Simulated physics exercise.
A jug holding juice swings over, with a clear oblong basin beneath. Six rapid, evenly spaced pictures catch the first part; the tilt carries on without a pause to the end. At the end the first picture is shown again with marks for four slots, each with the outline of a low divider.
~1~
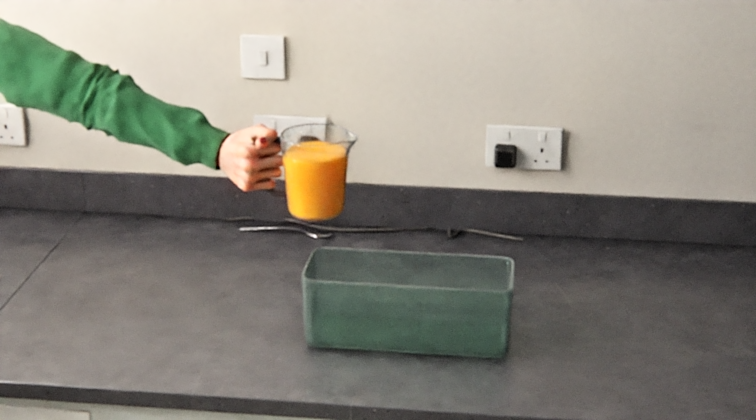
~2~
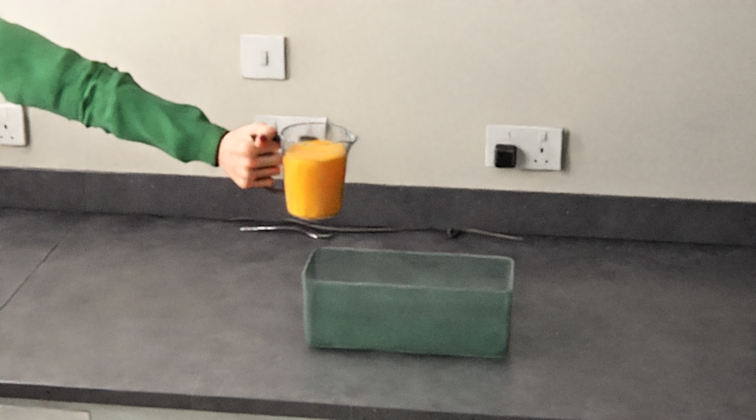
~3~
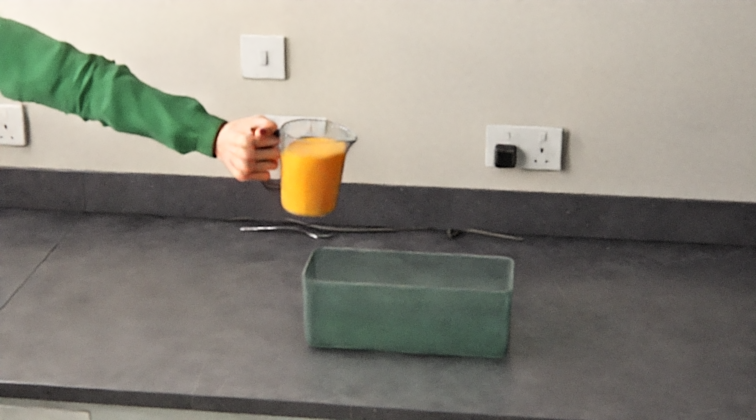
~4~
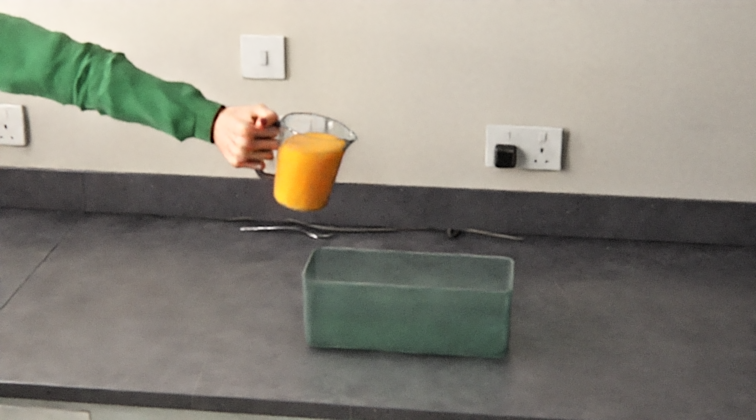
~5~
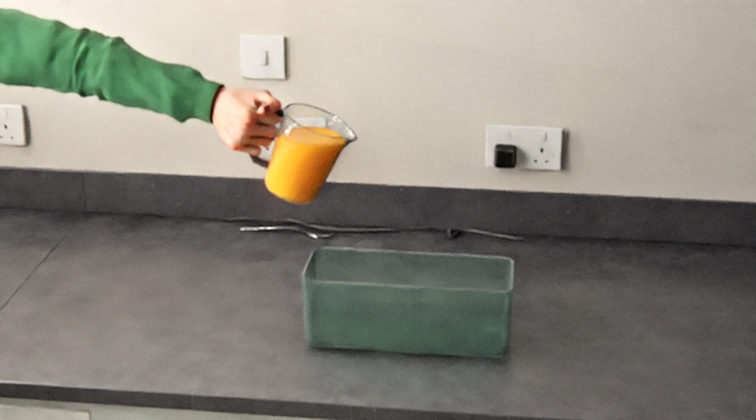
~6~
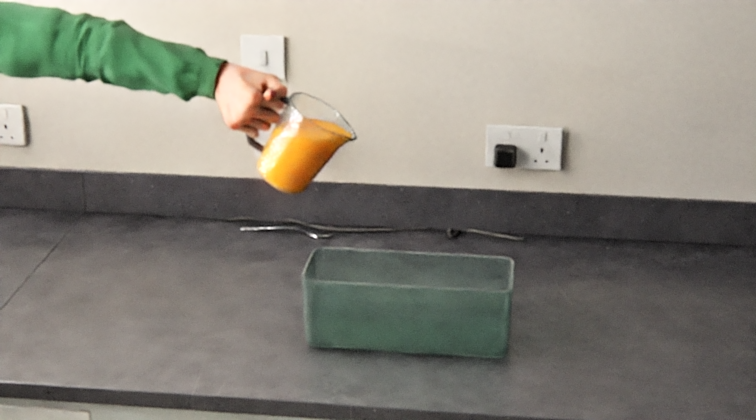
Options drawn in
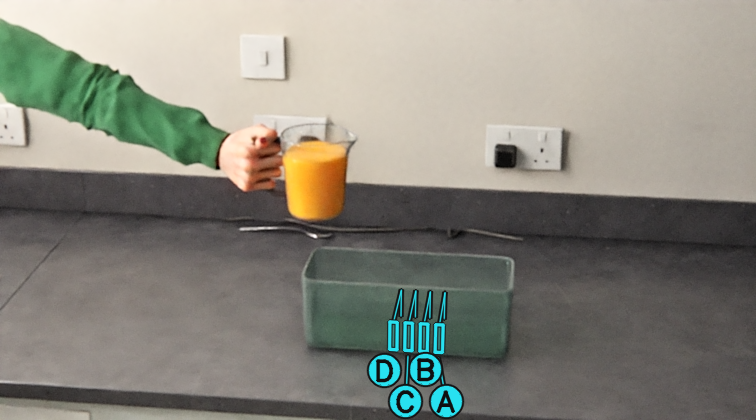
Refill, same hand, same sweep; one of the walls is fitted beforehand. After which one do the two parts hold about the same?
The best place is A.
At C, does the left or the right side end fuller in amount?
More ends on the right.
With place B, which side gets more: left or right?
The right one.
In cyan, A at (438, 357); B at (423, 356); C at (407, 356); D at (392, 355).
For place A, about 54 % ends left of the wall and 42 % right of it; 5 % is lost outside.
For place B, about 18 % ends left of the wall and 79 % right of it; 4 % is lost outside.
For place C, about 7 % ends left of the wall and 89 % right of it; 4 % is lost outside.
For place D, about 8 % ends left of the wall and 89 % right of it; 4 % is lost outside.
